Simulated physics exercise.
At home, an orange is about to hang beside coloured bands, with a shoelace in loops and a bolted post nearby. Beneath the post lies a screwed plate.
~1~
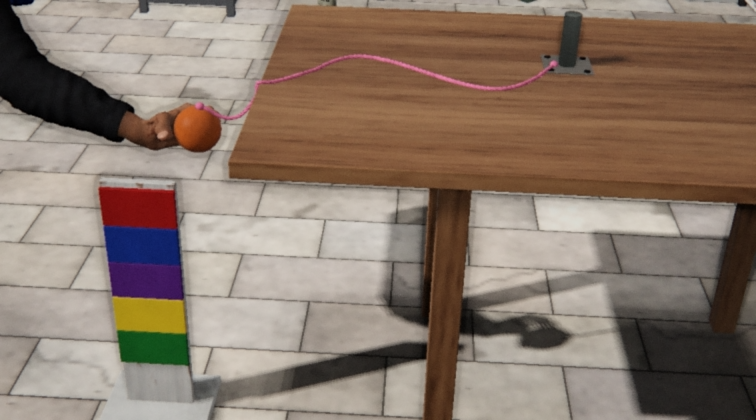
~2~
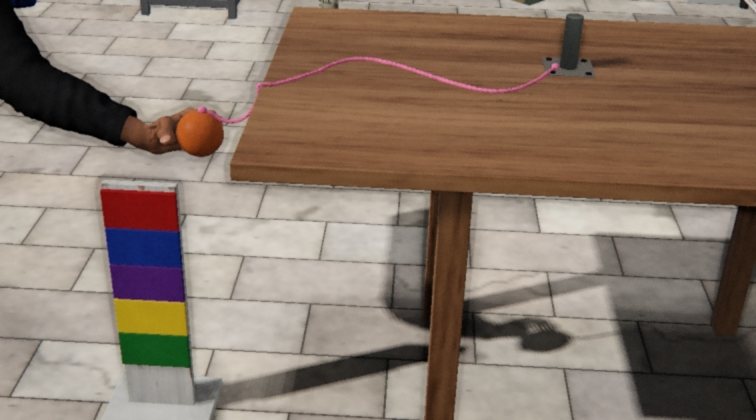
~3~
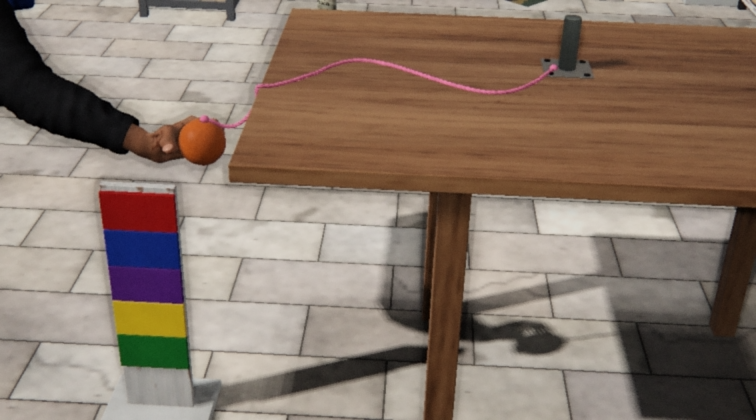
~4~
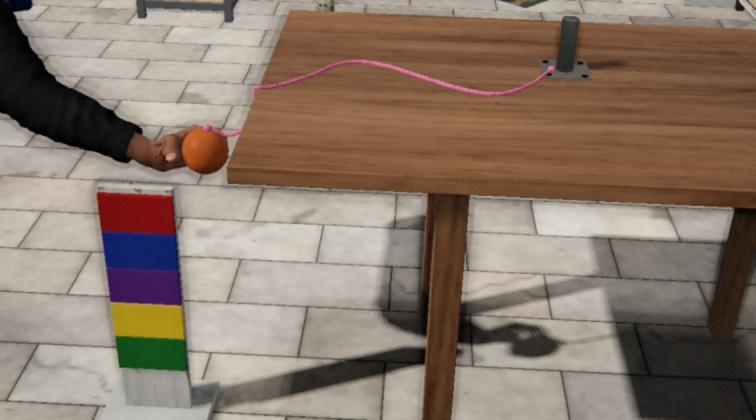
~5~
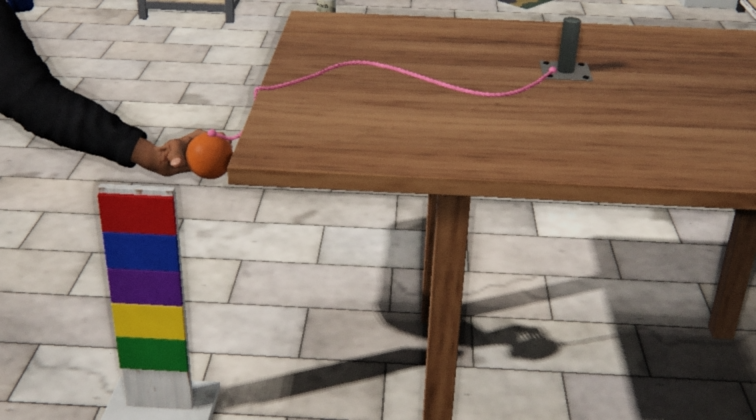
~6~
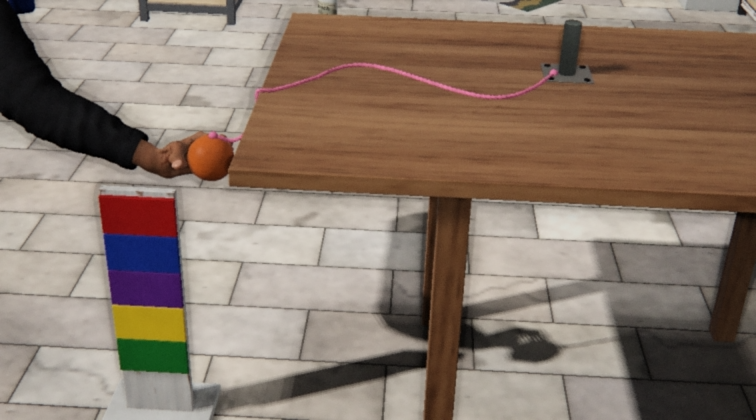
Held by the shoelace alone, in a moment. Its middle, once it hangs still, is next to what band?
Next to the blue one.
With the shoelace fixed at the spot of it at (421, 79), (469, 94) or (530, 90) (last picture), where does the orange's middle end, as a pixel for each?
(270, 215), (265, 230) and (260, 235).
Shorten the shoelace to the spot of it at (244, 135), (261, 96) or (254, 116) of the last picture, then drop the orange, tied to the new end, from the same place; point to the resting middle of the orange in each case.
Cut 1: About (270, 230). Cut 2: About (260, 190). Cut 3: About (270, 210).
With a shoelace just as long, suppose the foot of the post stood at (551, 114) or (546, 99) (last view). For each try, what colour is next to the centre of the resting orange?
For the first try, purple; for the second, purple.
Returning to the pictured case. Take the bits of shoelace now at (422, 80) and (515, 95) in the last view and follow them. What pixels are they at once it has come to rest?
(379, 81) and (479, 76).
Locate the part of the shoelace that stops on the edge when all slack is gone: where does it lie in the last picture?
The bit in question sits close to (327, 73).
Soon after, orange near (223, 261); level with blue.
Then, orange near (303, 243); level with blue.
Further on, orange near (252, 258); level with blue.
At rest, orange near (257, 258); level with blue. Its centre hangs level with the blue band.
